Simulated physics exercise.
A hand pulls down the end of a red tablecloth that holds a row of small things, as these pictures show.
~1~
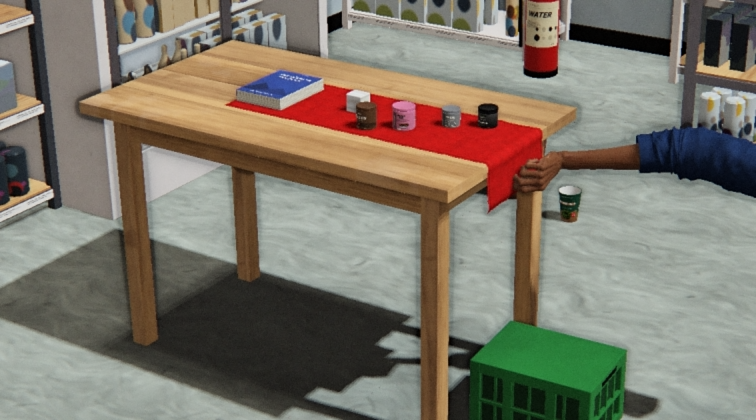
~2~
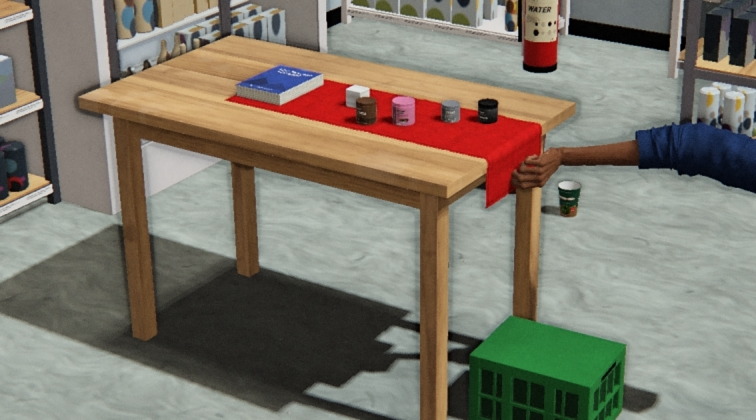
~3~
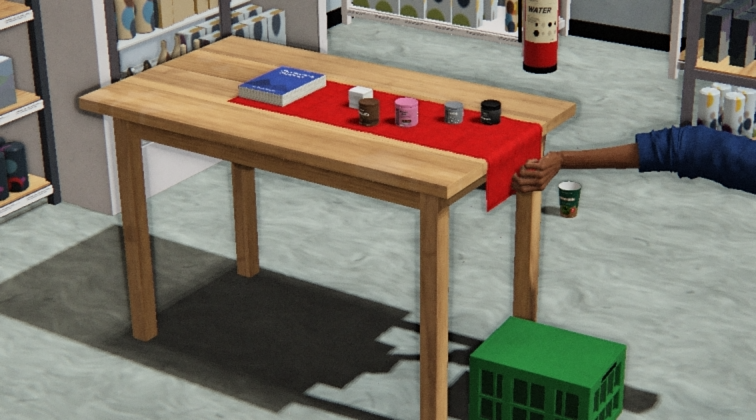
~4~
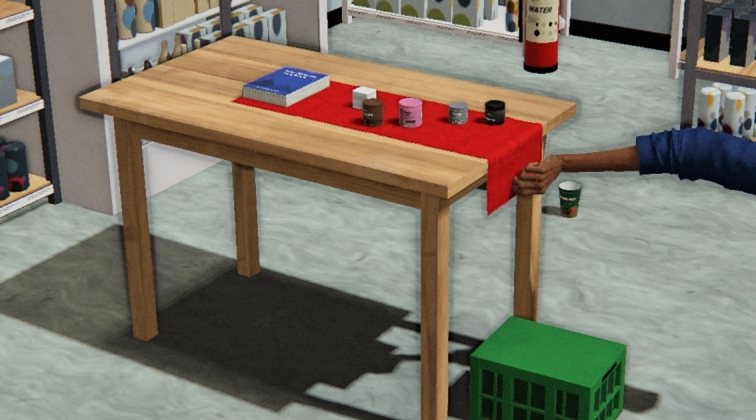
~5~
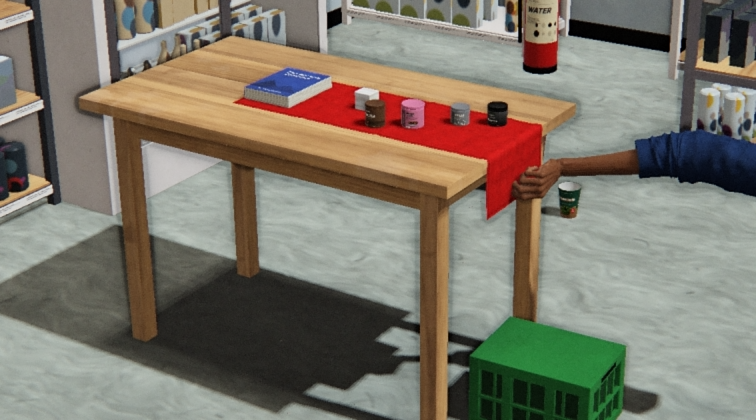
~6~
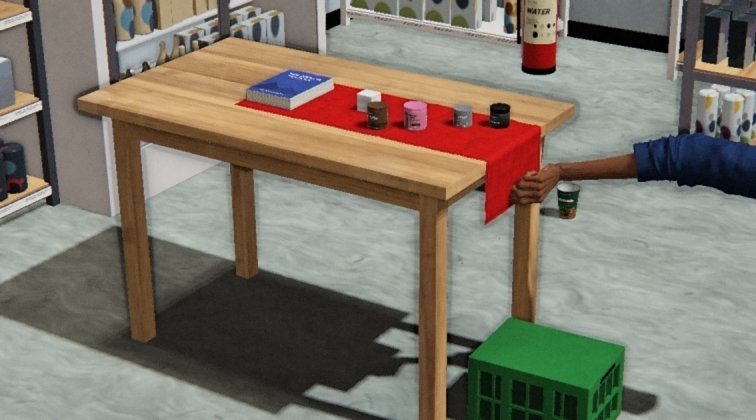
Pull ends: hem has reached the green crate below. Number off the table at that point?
Four things are going to come down.
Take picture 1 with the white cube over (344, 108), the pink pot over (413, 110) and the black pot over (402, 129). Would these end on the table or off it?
The white cube does not fall, the pink pot tumbles off, the black pot is carried off.
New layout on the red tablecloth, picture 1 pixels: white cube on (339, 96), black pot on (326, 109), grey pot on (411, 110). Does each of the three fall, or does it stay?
The white cube stays put; the black pot stays put; the grey pot ends up off.
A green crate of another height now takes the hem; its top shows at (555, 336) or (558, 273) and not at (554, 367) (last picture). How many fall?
Counts: 3, 1.
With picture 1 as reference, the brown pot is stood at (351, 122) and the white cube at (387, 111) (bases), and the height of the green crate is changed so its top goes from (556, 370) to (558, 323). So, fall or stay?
Outcome for the brown pot: It stays. Outcome for the white cube: It stays.
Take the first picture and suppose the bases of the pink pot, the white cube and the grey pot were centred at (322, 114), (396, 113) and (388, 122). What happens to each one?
The pink pot is still on top, the white cube is off the top and the grey pot is off the top.
Soon after, hem near (513, 265); black pot gone.
Then, hem near (514, 308); black pot, grey pot and pink pot gone.
Further on, hem on the crate; black pot, grey pot, pink pot and brown pot gone.
At rest, hem on the crate; black pot, grey pot, pink pot and brown pot gone. The answer is four.
